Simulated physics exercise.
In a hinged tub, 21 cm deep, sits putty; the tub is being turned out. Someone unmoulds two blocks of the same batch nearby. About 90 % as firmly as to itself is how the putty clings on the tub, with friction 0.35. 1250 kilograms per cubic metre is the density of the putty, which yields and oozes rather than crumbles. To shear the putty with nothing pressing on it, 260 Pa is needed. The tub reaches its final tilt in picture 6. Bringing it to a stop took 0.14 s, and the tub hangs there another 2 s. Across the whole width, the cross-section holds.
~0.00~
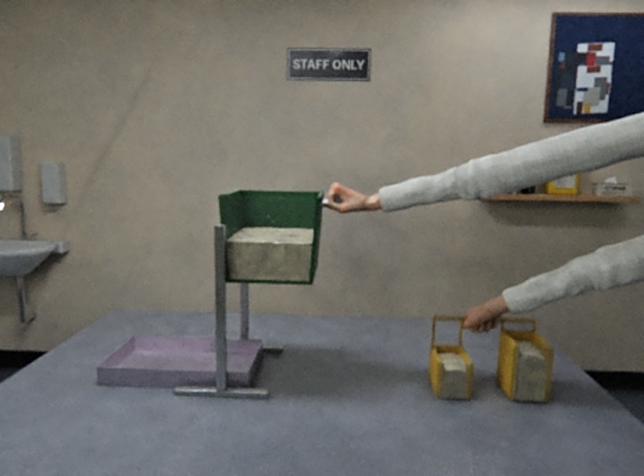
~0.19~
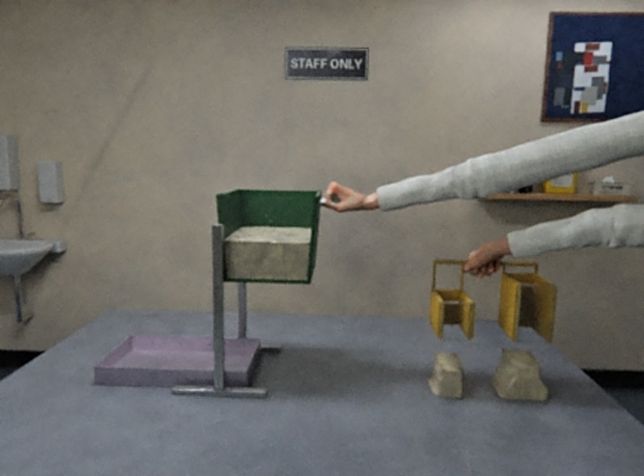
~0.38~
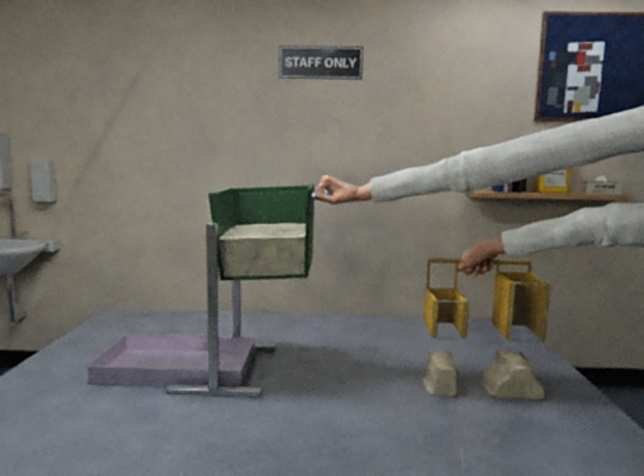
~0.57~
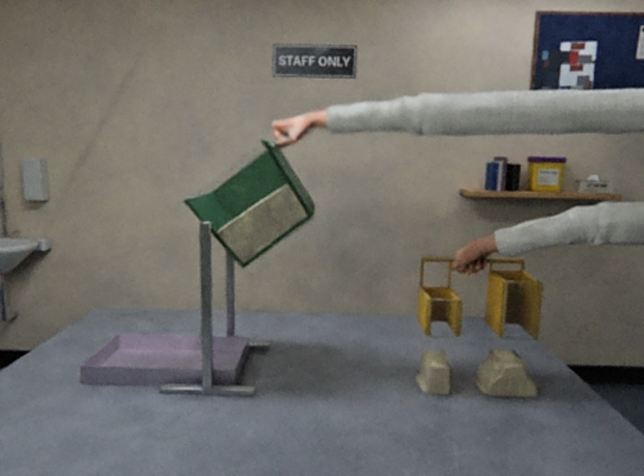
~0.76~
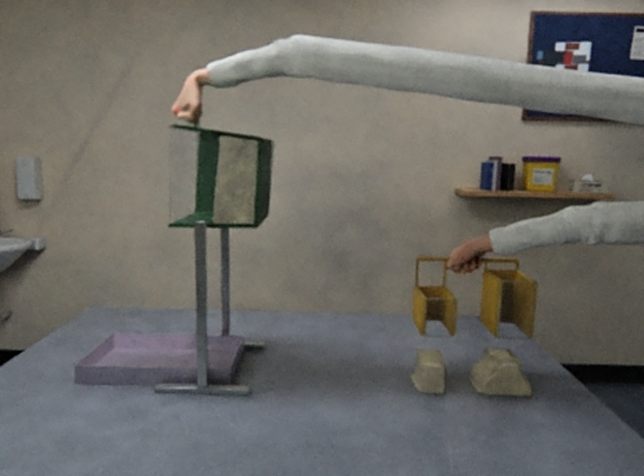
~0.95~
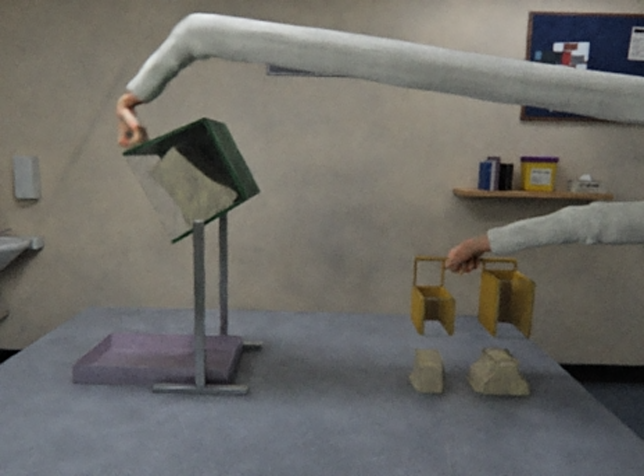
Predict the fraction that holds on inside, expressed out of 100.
Around 0 out of 100.
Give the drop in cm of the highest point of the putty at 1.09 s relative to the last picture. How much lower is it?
Around 12 cm below its level in the last picture.
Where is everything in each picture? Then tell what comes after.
Handle-side rim at (316, 199), tilt 0 degrees; highest point of the putty at (231, 240); test blocks 8.0 cm, 13 cm high (left to right), in the first picture.
Handle-side rim at (314, 198), tilt 0 degrees; highest point of the putty at (229, 239); test blocks 7.8 cm, 9.8 cm high (left to right), in the second picture.
Handle-side rim at (306, 191), tilt 3 degrees; highest point of the putty at (300, 236); test blocks 7.7 cm, 8.7 cm high (left to right), in the third picture.
Handle-side rim at (262, 143), tilt 38 degrees; highest point of the putty at (285, 186); test blocks 7.7 cm, 8.7 cm high (left to right), in the fourth picture.
Handle-side rim at (172, 128), tilt 87 degrees; highest point of the putty at (229, 138); test blocks 7.7 cm, 8.7 cm high (left to right), in the fifth picture.
Handle-side rim at (125, 156), tilt 118 degrees; highest point of the putty at (171, 148); test blocks 7.7 cm, 8.7 cm high (left to right), in the sixth picture.
By 1.09 s, the tub is at 118 degrees and holds 35 %.
By 1.26 s, the tub is at 118 degrees and holds 0 %.
By 1.43 s, the tub is at 118 degrees and holds 0 %.
By 1.60 s, the tub is at 118 degrees and holds 0 %.
By 2.95 s, at the end, the tub is at 118 degrees and holds 0 %.
